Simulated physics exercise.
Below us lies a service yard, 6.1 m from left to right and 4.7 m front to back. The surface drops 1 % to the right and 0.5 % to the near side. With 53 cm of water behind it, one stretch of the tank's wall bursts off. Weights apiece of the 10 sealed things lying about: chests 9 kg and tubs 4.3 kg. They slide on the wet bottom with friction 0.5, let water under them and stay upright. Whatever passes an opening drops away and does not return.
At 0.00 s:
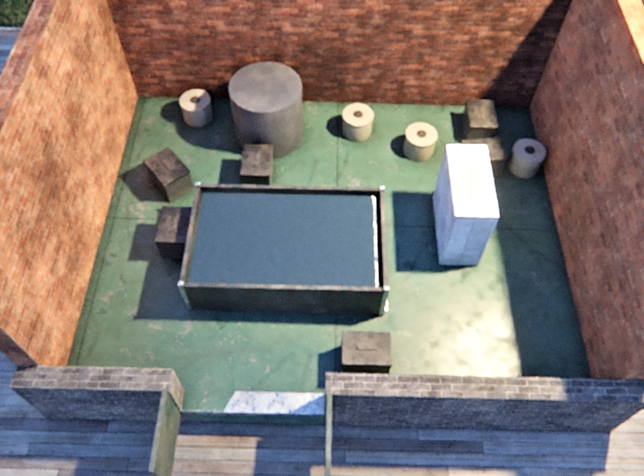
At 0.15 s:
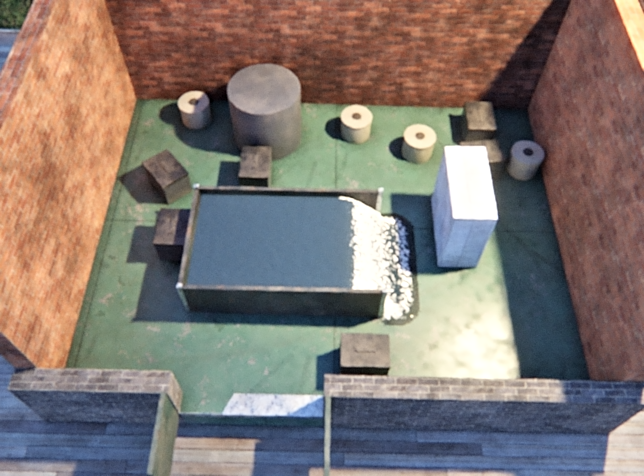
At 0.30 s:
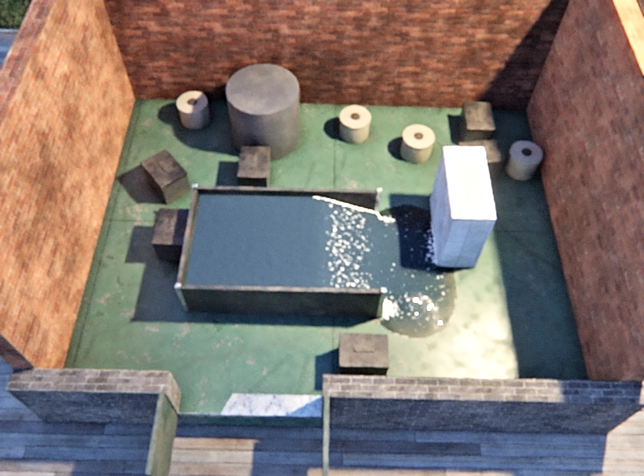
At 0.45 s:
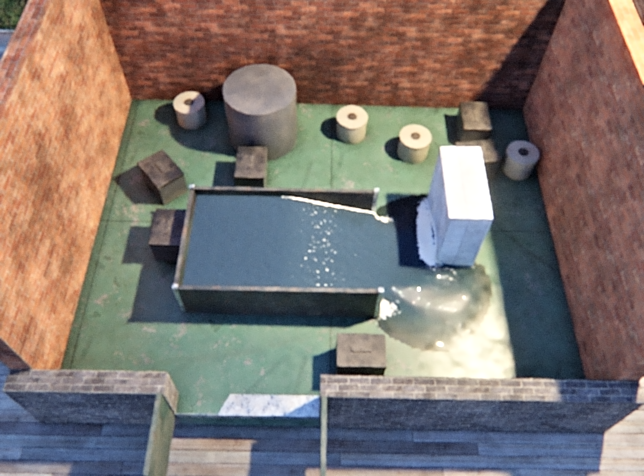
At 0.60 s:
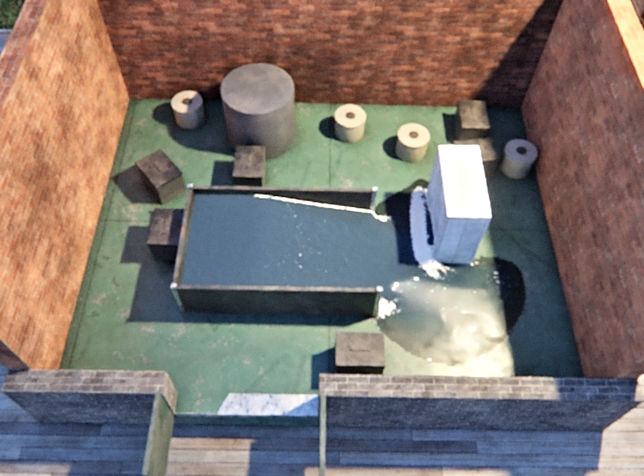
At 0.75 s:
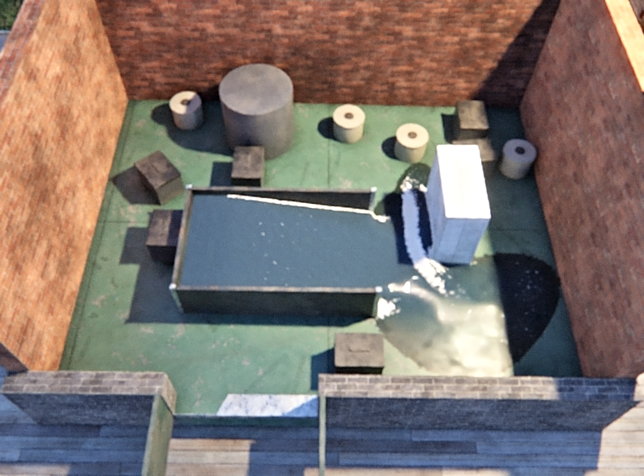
The clip opens on a brick-walled yard with a full rectangular tank among dark chests and pale tubs. The tank's right wall gives way and foaming water pours onto the green floor, reaches the tall white block, and spreads toward the near right, while the chests and tubs stay put.
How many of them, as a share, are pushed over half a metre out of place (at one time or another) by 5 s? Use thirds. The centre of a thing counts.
That comes to one to two thirds.
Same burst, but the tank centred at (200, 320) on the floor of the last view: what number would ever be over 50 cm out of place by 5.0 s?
Then 6.
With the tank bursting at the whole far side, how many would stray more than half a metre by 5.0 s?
Then 9.
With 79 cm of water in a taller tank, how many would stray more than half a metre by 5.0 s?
Then 6.
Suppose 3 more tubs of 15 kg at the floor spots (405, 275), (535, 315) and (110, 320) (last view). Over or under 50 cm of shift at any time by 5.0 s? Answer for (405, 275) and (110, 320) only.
In turn: More, under.
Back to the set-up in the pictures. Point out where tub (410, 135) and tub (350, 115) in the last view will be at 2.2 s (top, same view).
Near (410, 96) and (323, 99).
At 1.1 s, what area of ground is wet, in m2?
Some 9.0 m2.
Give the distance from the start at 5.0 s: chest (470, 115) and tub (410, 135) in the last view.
In turn: 30 cm, 60 cm.
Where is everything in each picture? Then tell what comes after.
The first frame shows a chest at (482, 113) rests on the ground; a chest at (166, 165) rests on the ground; 3.1 m2 under water; 0 of 10 have shifted.
The second frame shows a chest at (480, 115) rests on the ground; a chest at (165, 167) rests on the ground; water covers 3.8 m2; 0 of 10 have shifted.
The third frame shows a chest at (479, 115) rests on the ground; a chest at (163, 167) rests on the ground; water covers 4.6 m2; 0 of 10 have shifted.
The fourth frame shows a chest at (475, 115) rests on the ground; a chest at (160, 168) rests on the ground; 5.3 m2 under water; 0 of 10 have shifted.
The fifth frame shows a chest at (474, 114), on the bottom; a chest at (158, 167) rests on the ground; 6.0 m2 under water; 0 of 10 have shifted.
The sixth frame shows a chest at (472, 114), on the bottom; a chest at (157, 168), on the bottom; 7.0 m2 under water; 0 of 10 have shifted.
After 1.1 s 0 of 10 are over 50 cm from their spots; 0 afloat.
After 2.2 s 1 of 10 are over 50 cm from their spots; 2 afloat.
After 3.5 s 2 of 10 are over 50 cm from their spots; 4 afloat.
After 5.0 s 4 of 10 are over 50 cm from their spots, and 4 have been at some point; 5 afloat.
